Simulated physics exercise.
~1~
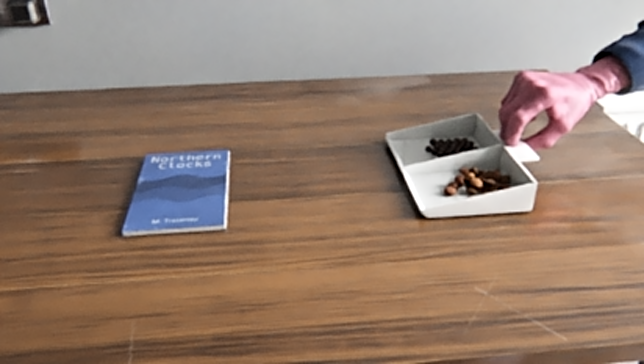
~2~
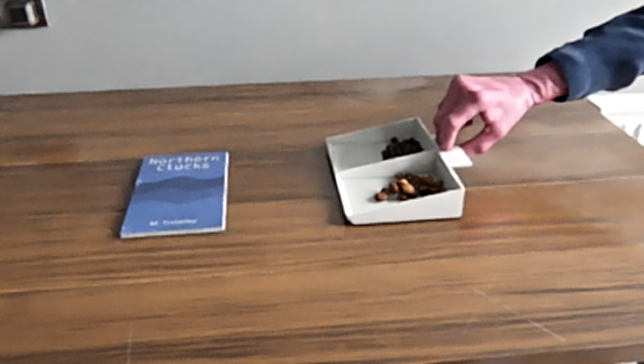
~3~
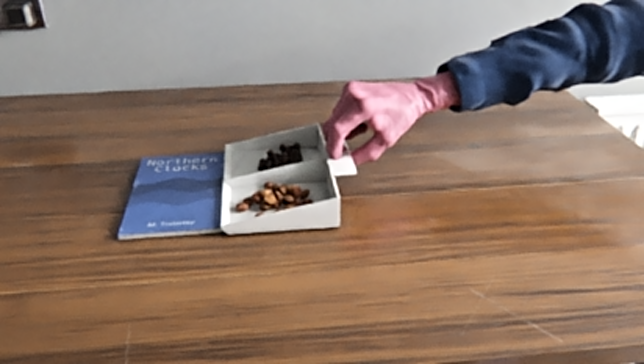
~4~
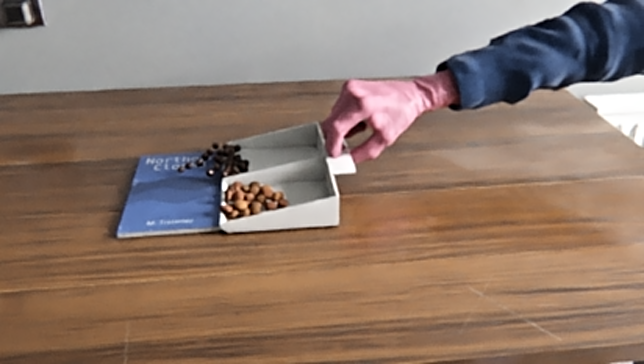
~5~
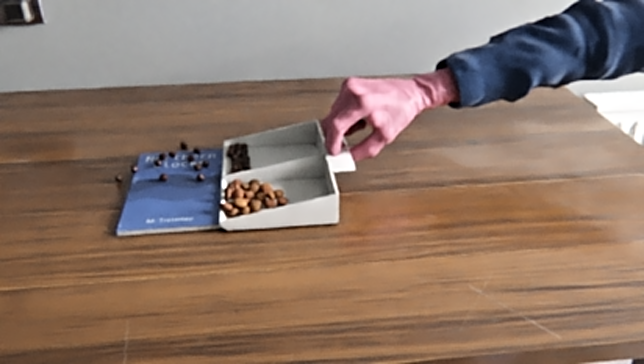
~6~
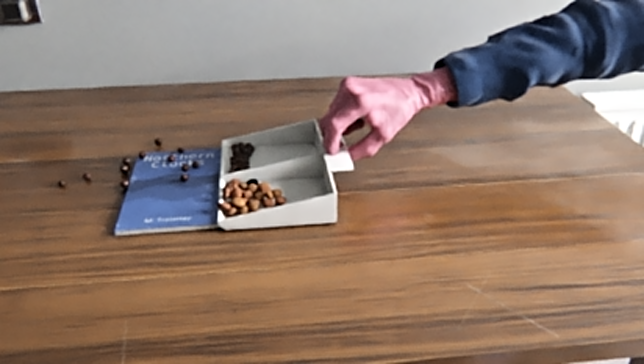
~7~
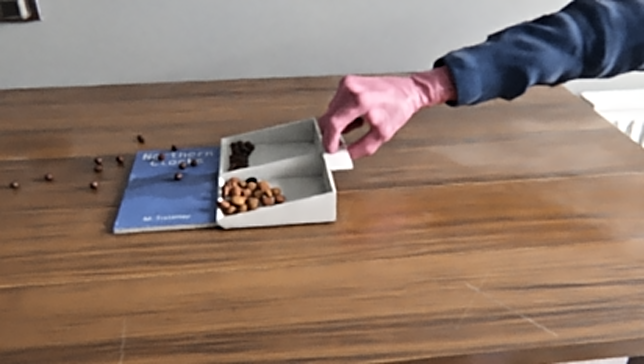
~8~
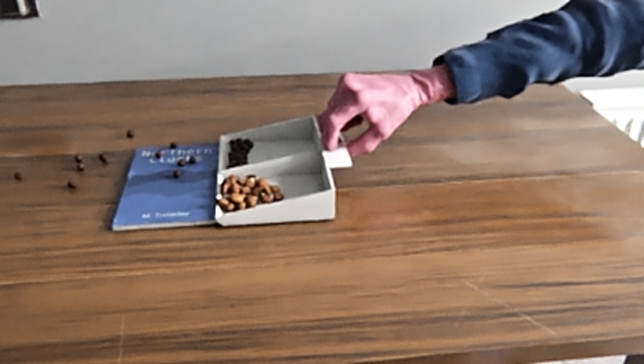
The clip opens on a wooden table with a blue book lying at the left and a pale two-part tray at the right, held at its near right edge by a hand in a dark blue sleeve. The nearer part holds brown nut-like pieces and the farther part holds smaller dark beads. The hand slides the tray left until it meets the book and stops. The brown pieces shift toward the front rim but stay inside, while some dark beads spill over onto the book and roll beyond it. At the end, the hand still holds the tray, with stray beads scattered across the book and table.
